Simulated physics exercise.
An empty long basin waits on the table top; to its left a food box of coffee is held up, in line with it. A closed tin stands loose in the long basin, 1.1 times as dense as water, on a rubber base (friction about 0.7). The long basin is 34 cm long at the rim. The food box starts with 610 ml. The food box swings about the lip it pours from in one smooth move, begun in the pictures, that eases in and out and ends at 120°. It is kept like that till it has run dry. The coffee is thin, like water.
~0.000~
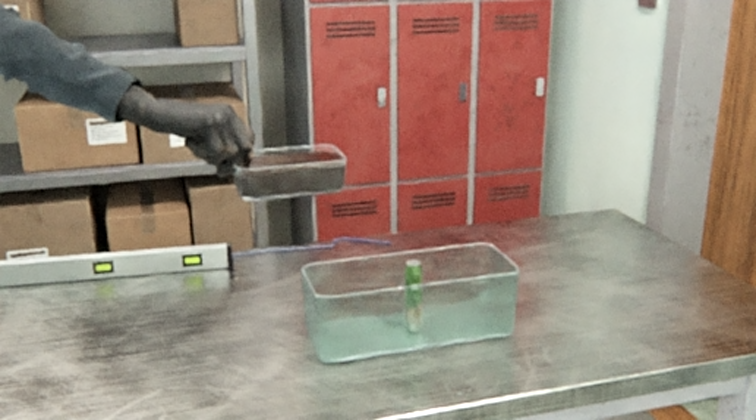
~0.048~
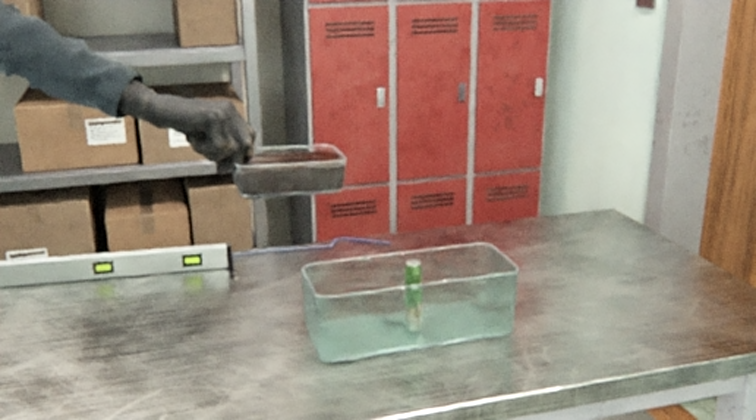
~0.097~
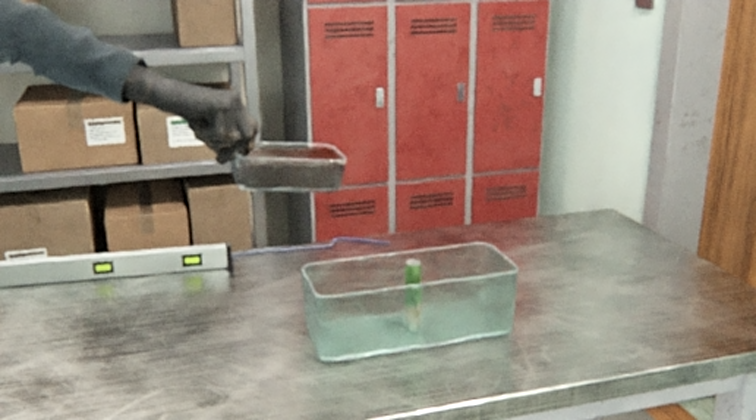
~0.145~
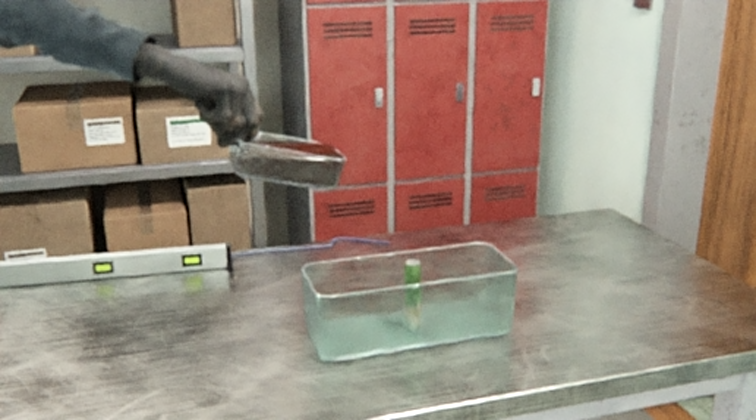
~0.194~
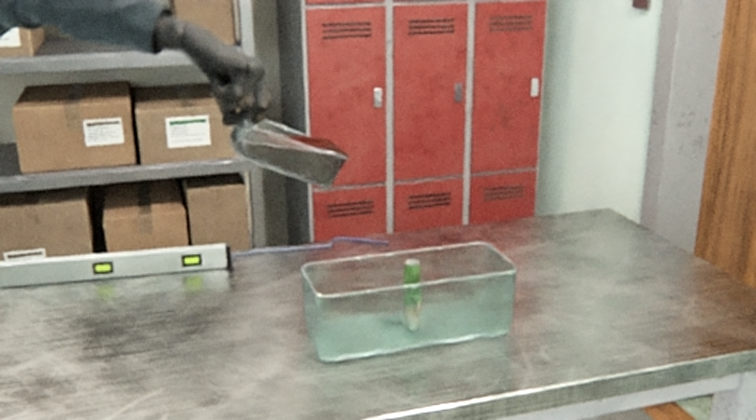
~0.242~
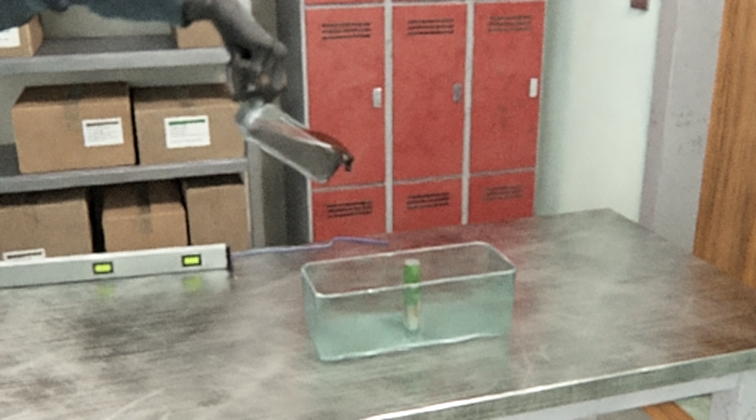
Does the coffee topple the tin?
The tin remains upright.
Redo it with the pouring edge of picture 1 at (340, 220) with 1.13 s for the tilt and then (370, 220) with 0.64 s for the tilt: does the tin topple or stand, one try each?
First it falls; then it remains upright.
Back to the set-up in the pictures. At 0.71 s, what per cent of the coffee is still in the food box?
Near 0 in a hundred.
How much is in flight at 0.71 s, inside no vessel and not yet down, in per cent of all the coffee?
About 12 per cent.
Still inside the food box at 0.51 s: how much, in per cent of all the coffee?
Near 8 in a hundred.
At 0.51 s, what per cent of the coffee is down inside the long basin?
Near 14 in a hundred.
After 0.51 s the tilt is 108° and 8 per cent is still to pour; the tin stands where it began.
After 0.71 s the tilt is 120° and 0 per cent is still to pour; the tin stands where it began.
After 0.92 s the tilt is 120° and 0 per cent is still to pour; the tin stands where it began.
After 1.14 s the tilt is 120° and 0 per cent is still to pour; the tin stands where it began.
In the end the tin stands where it began.
